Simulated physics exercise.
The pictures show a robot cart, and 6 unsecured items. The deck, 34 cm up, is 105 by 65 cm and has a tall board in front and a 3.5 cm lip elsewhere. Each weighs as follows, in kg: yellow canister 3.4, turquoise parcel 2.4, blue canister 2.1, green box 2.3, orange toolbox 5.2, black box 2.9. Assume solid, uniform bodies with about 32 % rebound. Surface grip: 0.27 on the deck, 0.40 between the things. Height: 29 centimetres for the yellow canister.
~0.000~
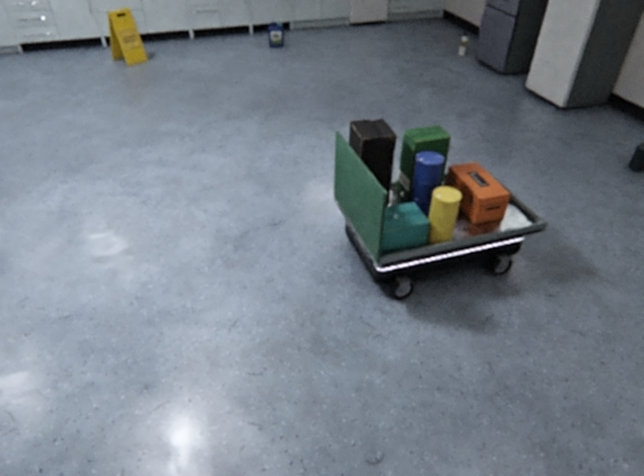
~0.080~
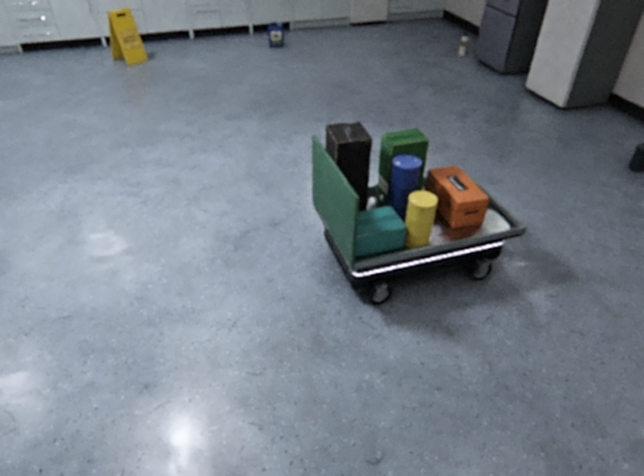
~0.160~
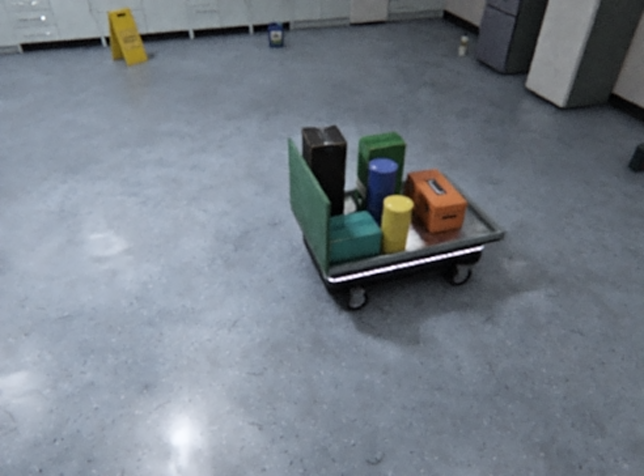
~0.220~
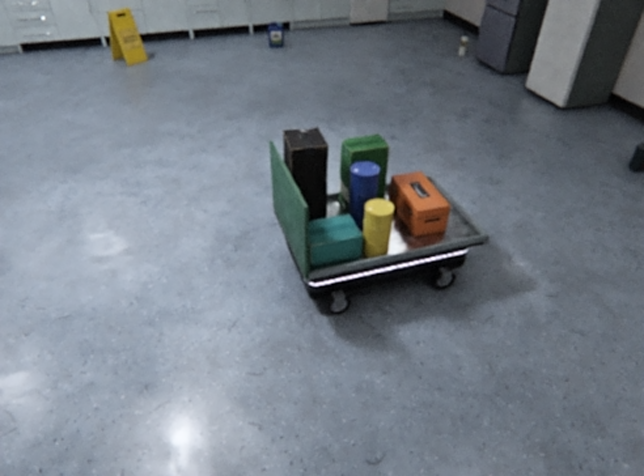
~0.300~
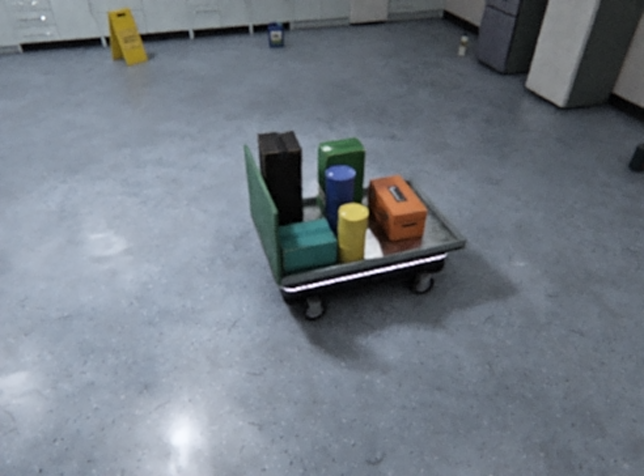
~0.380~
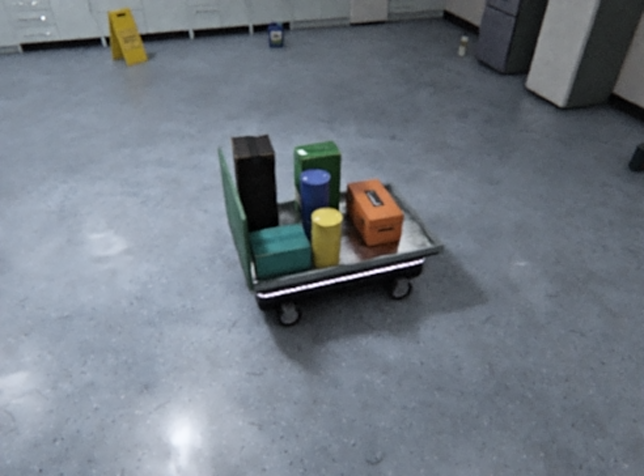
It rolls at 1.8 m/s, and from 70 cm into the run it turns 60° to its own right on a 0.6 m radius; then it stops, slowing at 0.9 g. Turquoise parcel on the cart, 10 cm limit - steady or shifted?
Still roughly in place.
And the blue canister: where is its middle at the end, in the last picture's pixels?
(151, 165).
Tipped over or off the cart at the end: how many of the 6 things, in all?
Tally: 4.
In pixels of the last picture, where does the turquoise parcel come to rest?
Rest point: Near (139, 154).
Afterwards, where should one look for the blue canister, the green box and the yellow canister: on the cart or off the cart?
Outcome: The blue canister remains on its support; the green box remains on its support; the yellow canister departs its support.
After 0.68 s, 122 cm covered, turned 36°; turquoise parcel moved 6 cm near (172, 215); black box 49° off upright; yellow canister 47° off upright.
After 0.88 s, 158 cm covered, turned 60°; yellow canister now off the cart; turquoise parcel moved 4 cm near (152, 168); black box on its side.
After 1.38 s, 181 cm covered, turned 60°, stopped; turquoise parcel moved 4 cm near (140, 154); black box on its side; blue canister on its side.
In the end (2.3 s), off the cart, yellow canister and black box; toppled on the cart, blue canister and green box; not toppled but over 10 cm from the start, orange toolbox; turquoise parcel under 10 cm from the start. At the end, from the last picture's camera, turquoise parcel near (140, 154).
